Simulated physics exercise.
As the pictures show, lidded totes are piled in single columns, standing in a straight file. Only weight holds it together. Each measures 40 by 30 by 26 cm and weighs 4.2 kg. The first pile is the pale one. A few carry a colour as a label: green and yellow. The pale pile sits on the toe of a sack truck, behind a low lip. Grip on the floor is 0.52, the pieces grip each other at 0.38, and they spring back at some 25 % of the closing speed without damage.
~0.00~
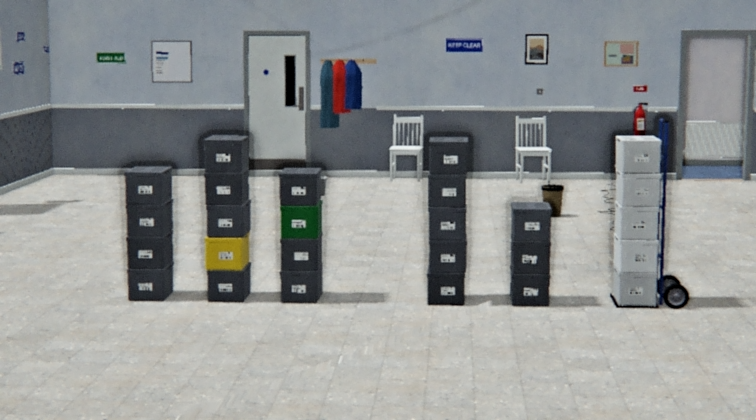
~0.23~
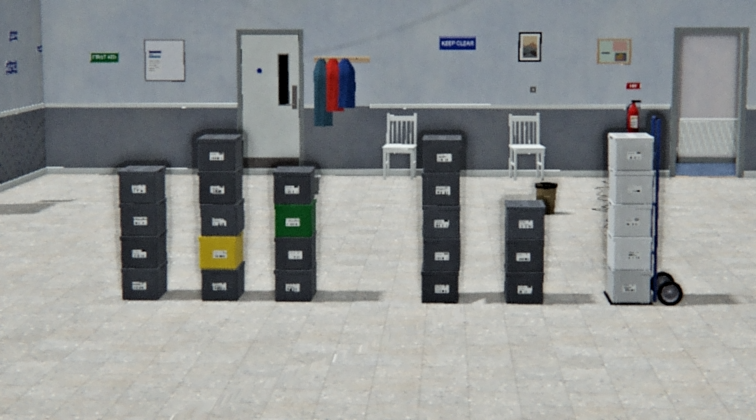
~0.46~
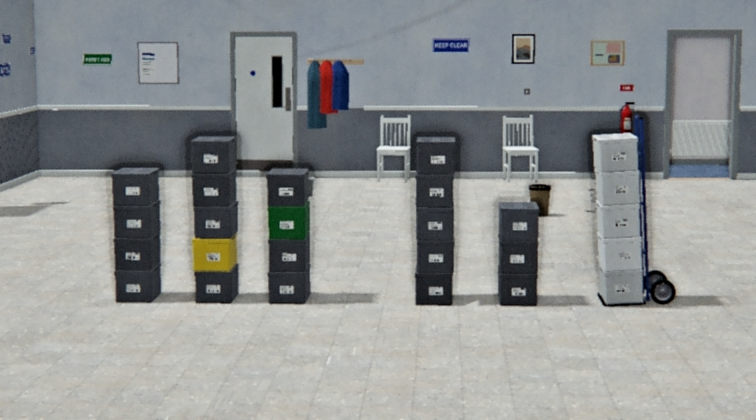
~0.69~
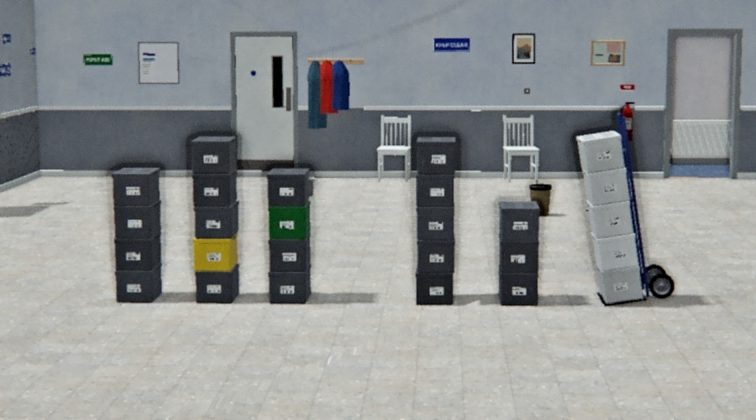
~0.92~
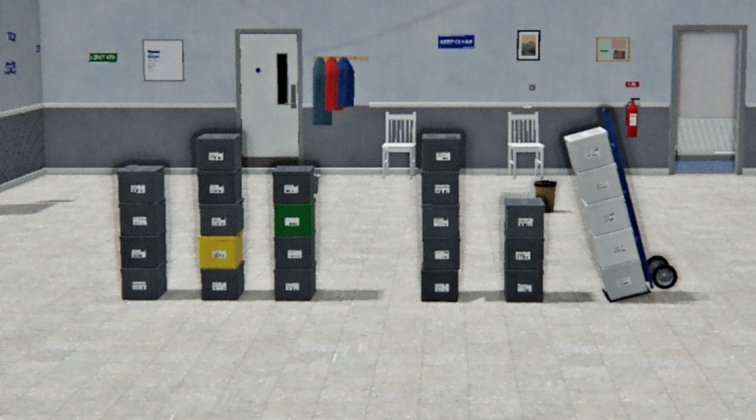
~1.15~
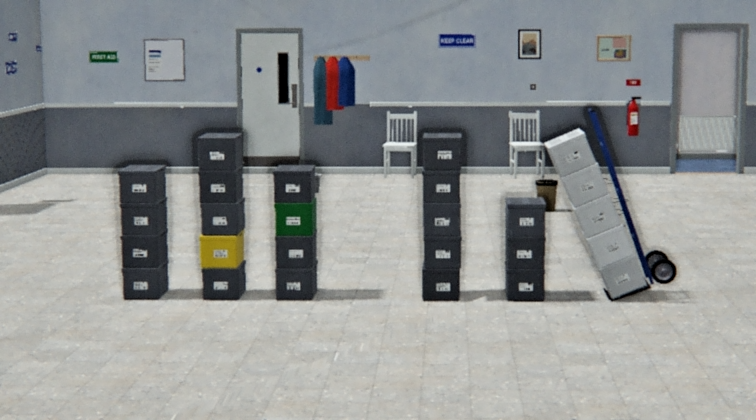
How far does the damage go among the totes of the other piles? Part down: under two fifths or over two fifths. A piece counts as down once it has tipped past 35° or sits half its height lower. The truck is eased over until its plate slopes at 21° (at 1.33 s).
It comes to upwards of two fifths.
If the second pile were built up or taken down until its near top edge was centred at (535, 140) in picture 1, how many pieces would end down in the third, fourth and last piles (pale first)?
In that case third 5, fourth 3, last 4.
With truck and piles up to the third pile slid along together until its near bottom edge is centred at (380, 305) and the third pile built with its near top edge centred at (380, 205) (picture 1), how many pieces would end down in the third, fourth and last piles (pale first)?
Then third 0, fourth 0, last 0.
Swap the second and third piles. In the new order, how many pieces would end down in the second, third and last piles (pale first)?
In that case second 5, third 3, last 0.
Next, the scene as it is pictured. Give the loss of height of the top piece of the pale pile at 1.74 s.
Some 30 cm lower.
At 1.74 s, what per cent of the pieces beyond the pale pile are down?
0 per cent by then.
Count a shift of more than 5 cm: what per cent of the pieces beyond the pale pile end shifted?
It is 90 per cent.
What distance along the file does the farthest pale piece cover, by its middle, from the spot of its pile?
About 210 cm.
By 1.74 s, 5 of the pale pile down; none of the 21 other totes down, 3 disturbed.
By 3.10 s, 5 of the pale pile down; 3 of the 21 other totes down.
By 4.84 s, 5 of the pale pile down; 10 of the 21 other totes down; green tote tilted 40°, 13 cm lower; yellow tote tilted 22°.
By 5.70 s, 5 of the pale pile down; 19 of the 21 other totes down; green tote tilted 49°, 23 cm lower; yellow tote tilted 47°, 11 cm lower.
When it is over (7.1 s), 5 of the pale pile down; 19 of the 21 other totes down; yellow tote tilted 48°, 12 cm lower; green tote tilted 48°, 23 cm lower. That is 90 per cent. In pixels of the last frame, middles, yellow tote near (171, 262), green tote near (231, 244).
